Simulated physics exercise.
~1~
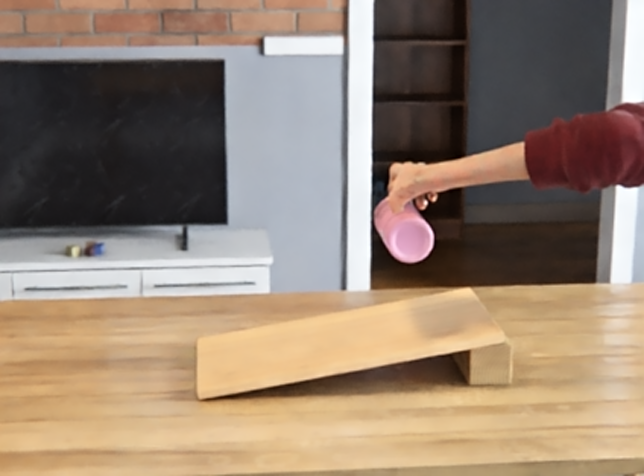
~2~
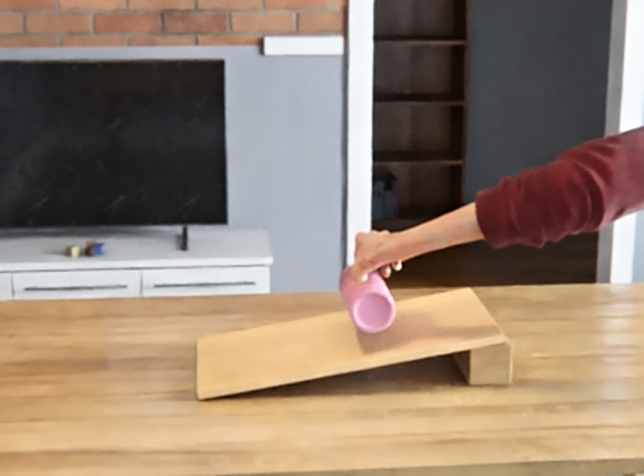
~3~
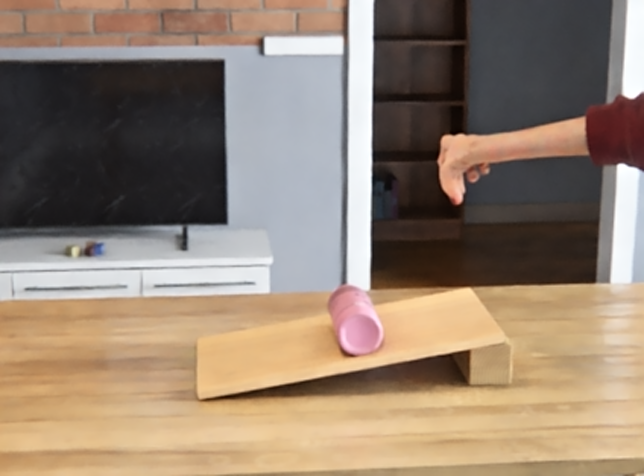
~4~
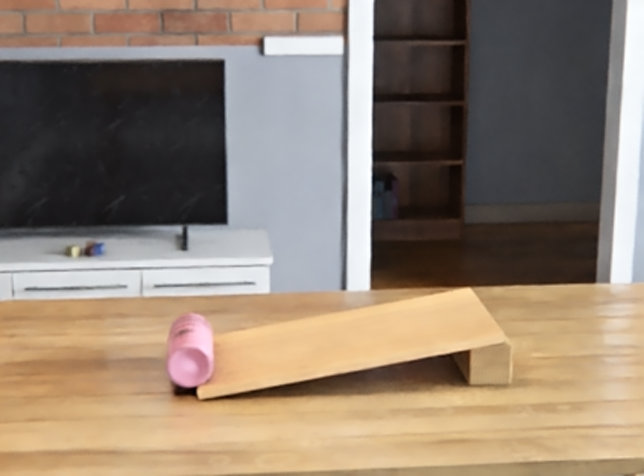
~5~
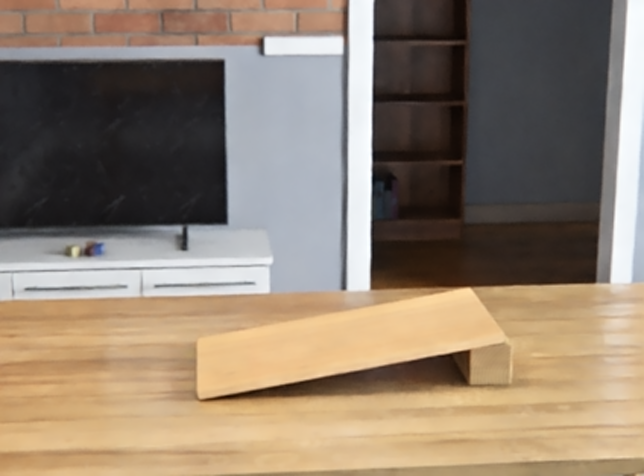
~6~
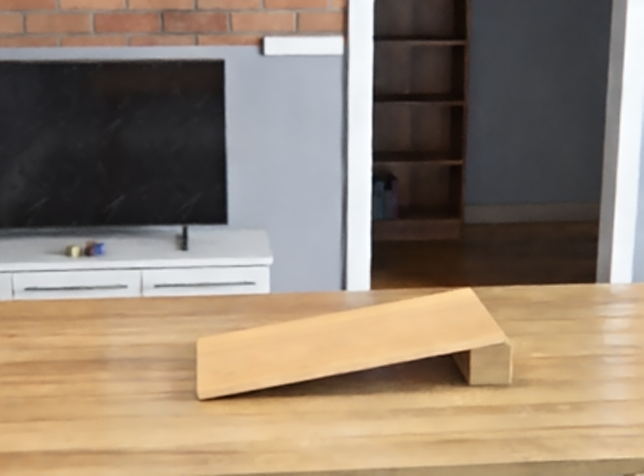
We see a hand lower a pink bottle on its side onto a sloping wooden board on a table and let go. The bottle rolls down to the left, leaves the board and passes out of view, while the board stays in place.
